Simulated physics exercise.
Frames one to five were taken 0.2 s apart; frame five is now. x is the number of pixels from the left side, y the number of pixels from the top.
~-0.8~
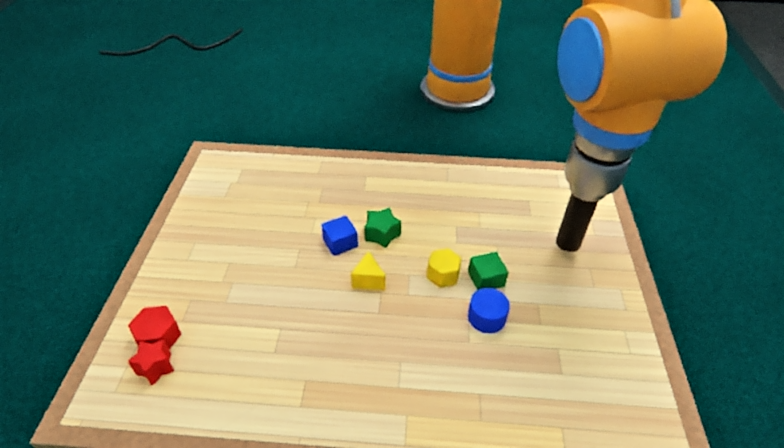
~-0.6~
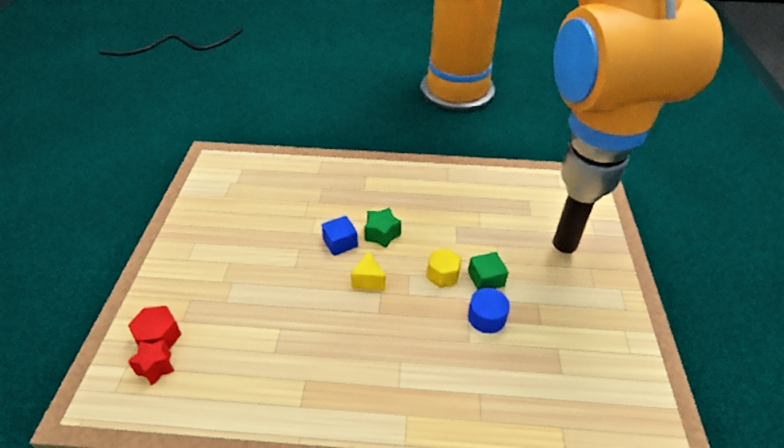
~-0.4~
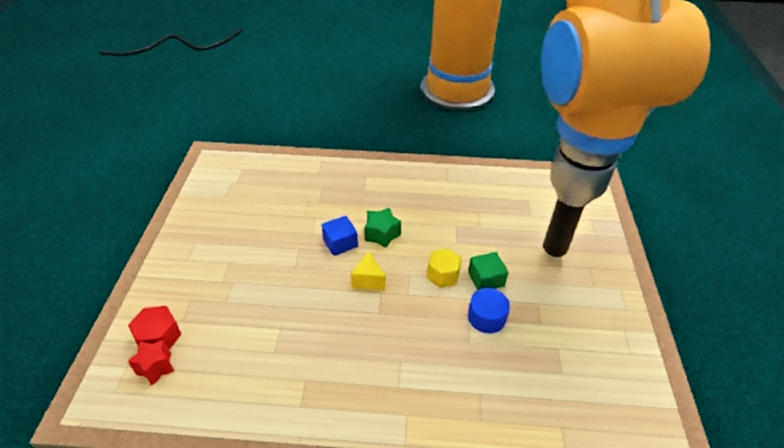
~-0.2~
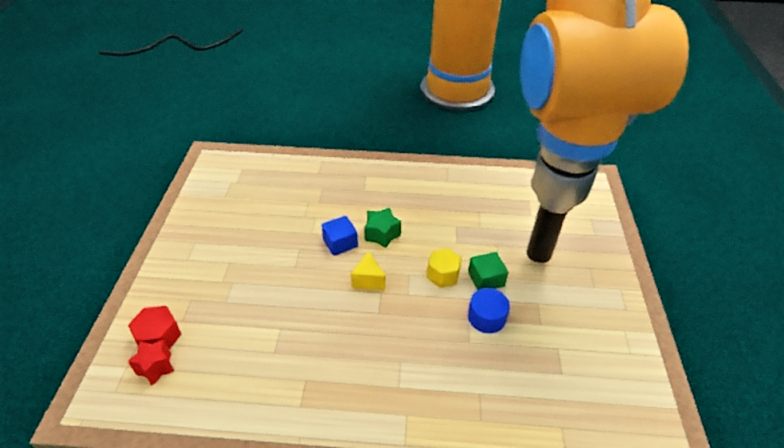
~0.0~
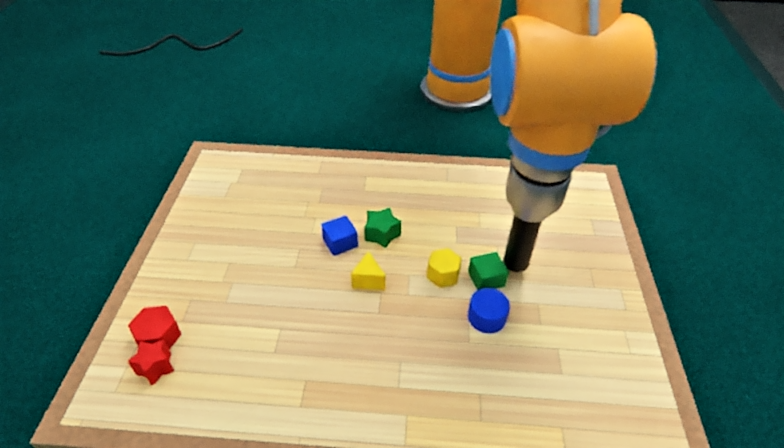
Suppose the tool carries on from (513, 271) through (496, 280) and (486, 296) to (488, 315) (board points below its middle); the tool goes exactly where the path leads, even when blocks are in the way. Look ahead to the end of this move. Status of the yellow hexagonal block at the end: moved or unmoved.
That block is going to get moved.
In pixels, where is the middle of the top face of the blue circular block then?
My best guess is (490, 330).
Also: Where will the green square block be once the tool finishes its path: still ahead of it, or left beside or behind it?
It is off to the side or behind.
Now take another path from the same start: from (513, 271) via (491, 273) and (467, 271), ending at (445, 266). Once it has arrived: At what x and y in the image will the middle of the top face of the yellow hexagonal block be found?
The middle of its upper face will lie at (418, 261).
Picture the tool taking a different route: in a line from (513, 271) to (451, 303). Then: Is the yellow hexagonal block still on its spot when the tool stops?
I believe not.
What follows on the original path. Halfway along, tool at (491, 279); yellow hexagonal block at (434, 259); green square block at (463, 273), turned 30° clockwise.
At the end, tool at (490, 307); yellow hexagonal block at (433, 259); green square block at (460, 275), turned 40° clockwise; blue circular block at (490, 330).
